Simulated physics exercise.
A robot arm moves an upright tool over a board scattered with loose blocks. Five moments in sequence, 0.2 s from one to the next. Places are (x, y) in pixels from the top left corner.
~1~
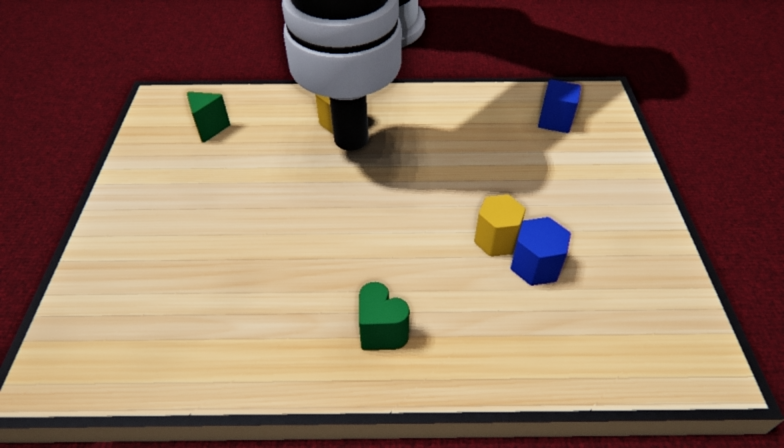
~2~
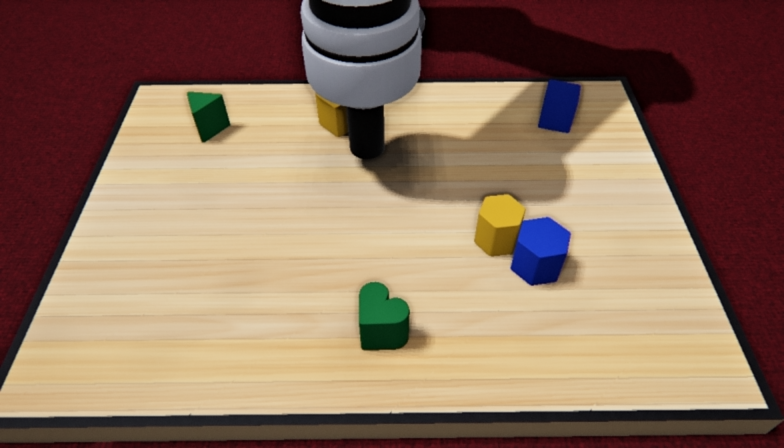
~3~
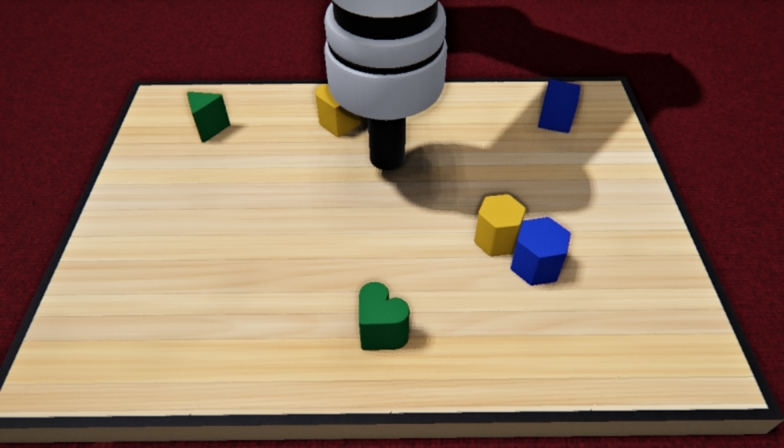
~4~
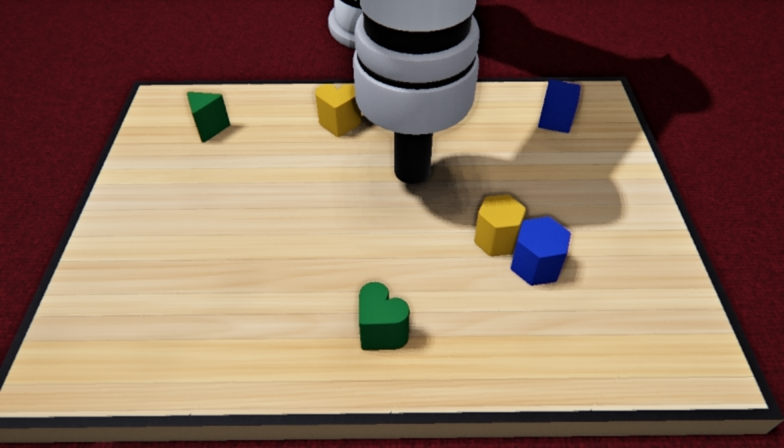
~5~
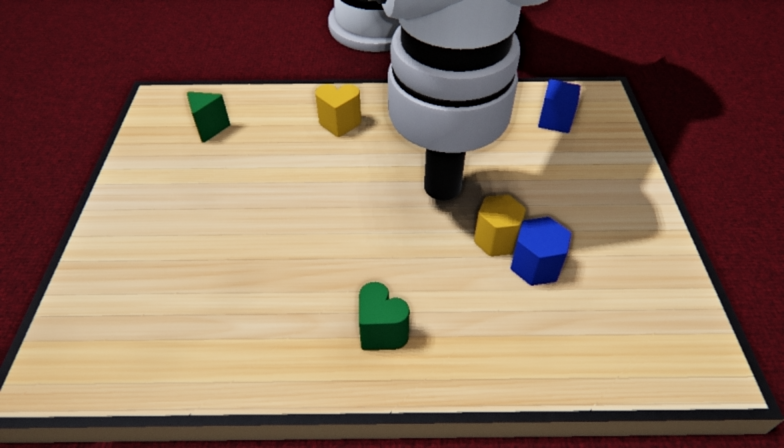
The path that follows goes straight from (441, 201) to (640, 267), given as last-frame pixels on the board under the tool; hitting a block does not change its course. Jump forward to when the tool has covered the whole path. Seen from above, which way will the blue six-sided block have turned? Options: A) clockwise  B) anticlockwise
My answer is option B.
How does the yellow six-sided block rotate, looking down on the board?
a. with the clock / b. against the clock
Correct choice: A.
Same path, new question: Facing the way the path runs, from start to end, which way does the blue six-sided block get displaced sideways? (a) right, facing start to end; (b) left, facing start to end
It's a.
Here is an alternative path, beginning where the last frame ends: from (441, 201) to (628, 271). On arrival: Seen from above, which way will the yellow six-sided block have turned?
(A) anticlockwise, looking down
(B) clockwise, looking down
Choice B: Clockwise, looking down.
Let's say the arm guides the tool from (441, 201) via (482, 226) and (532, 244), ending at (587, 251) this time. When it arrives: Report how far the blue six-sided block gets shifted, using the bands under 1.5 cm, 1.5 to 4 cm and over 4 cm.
It moves quite far, over 4 cm.
The first path, step by step. One third of the way, tool at (507, 208); yellow six-sided block at (521, 224), turned 35° clockwise; blue six-sided block at (563, 251).
Two thirds of the way, tool at (575, 230); yellow six-sided block at (532, 230), turned 90° clockwise; blue six-sided block at (567, 260), turned 30° anticlockwise.
At the end, tool at (647, 254); yellow six-sided block at (532, 230), turned 90° clockwise; blue six-sided block at (567, 260), turned 30° anticlockwise.
